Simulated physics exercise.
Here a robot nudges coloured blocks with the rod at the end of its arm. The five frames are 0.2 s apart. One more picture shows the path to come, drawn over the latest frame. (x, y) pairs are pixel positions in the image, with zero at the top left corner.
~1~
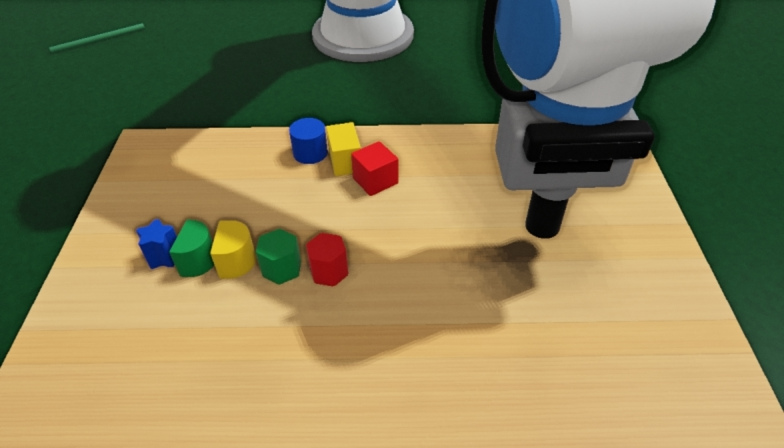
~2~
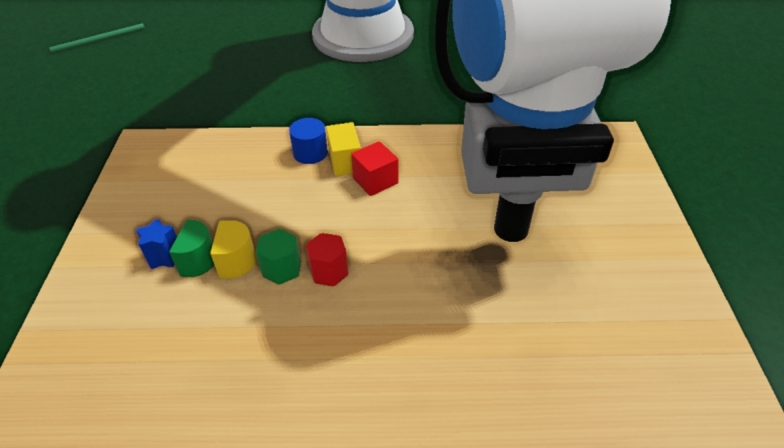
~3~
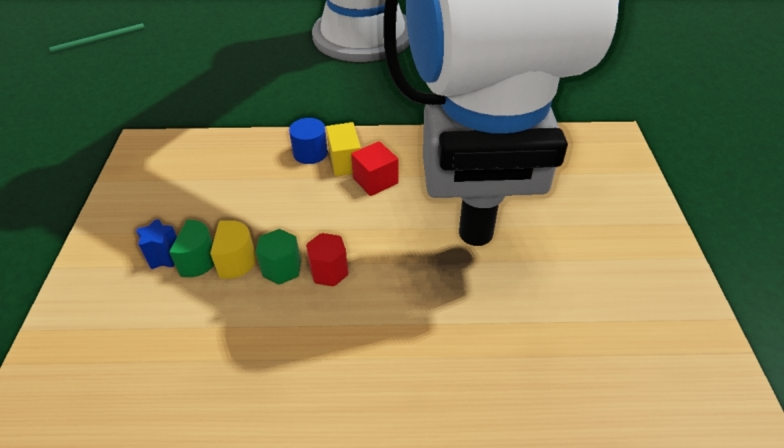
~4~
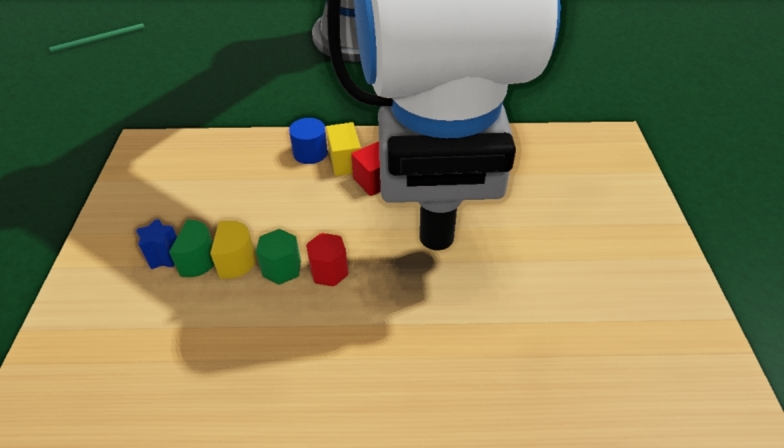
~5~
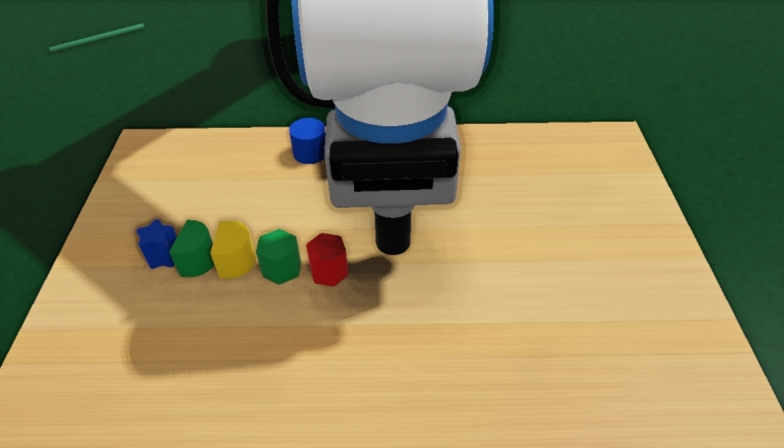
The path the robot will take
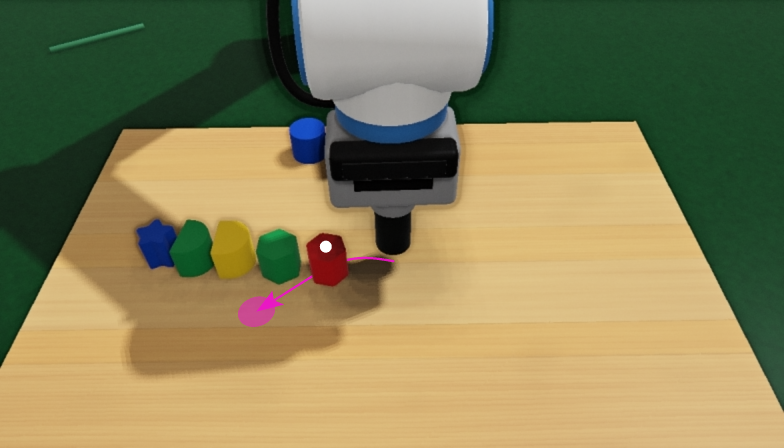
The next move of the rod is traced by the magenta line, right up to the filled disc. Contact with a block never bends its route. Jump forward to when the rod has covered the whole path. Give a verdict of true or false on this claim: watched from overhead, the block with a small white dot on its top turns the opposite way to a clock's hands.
It is true.
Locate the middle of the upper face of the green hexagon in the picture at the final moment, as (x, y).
Put as a pixel place, it's (249, 253).
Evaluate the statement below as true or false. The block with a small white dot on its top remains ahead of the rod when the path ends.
True.
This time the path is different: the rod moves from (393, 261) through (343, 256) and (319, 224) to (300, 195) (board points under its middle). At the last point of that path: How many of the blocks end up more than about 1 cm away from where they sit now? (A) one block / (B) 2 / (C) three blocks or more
Option A.
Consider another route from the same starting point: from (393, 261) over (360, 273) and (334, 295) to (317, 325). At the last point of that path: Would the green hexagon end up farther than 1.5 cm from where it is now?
No, it doesn't check out.
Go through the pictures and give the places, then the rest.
The first frame shows tip of the rod (542, 227), middles of tops, green D-shaped block (190, 236), yellow D-shaped block (230, 236), green hexagon (276, 244), red hexagon (326, 247).
The second frame shows rod (511, 230), nothing pushed.
The third frame shows rod (476, 234), nothing pushed.
The fourth frame shows rod (437, 238), nothing pushed.
The fifth frame shows rod (393, 243), green D-shaped block (190, 236), yellow D-shaped block (230, 236), green hexagon (276, 244), red hexagon (326, 247).
The line goes from (393, 261) through (345, 261) and (301, 283) to (257, 311); the dot is on the red hexagon.
On the path given first. One third of the way, rod (342, 242); red hexagon (311, 253), turned 20° anticlockwise.
Two thirds of the way, rod (296, 266); green hexagon (260, 247), turned 35° clockwise; red hexagon (268, 284), turned 40° anticlockwise.
At the end, rod (251, 294); green D-shaped block unmoved; yellow D-shaped block (223, 233); green hexagon (249, 253), turned 65° clockwise; red hexagon (226, 318), turned 60° anticlockwise.
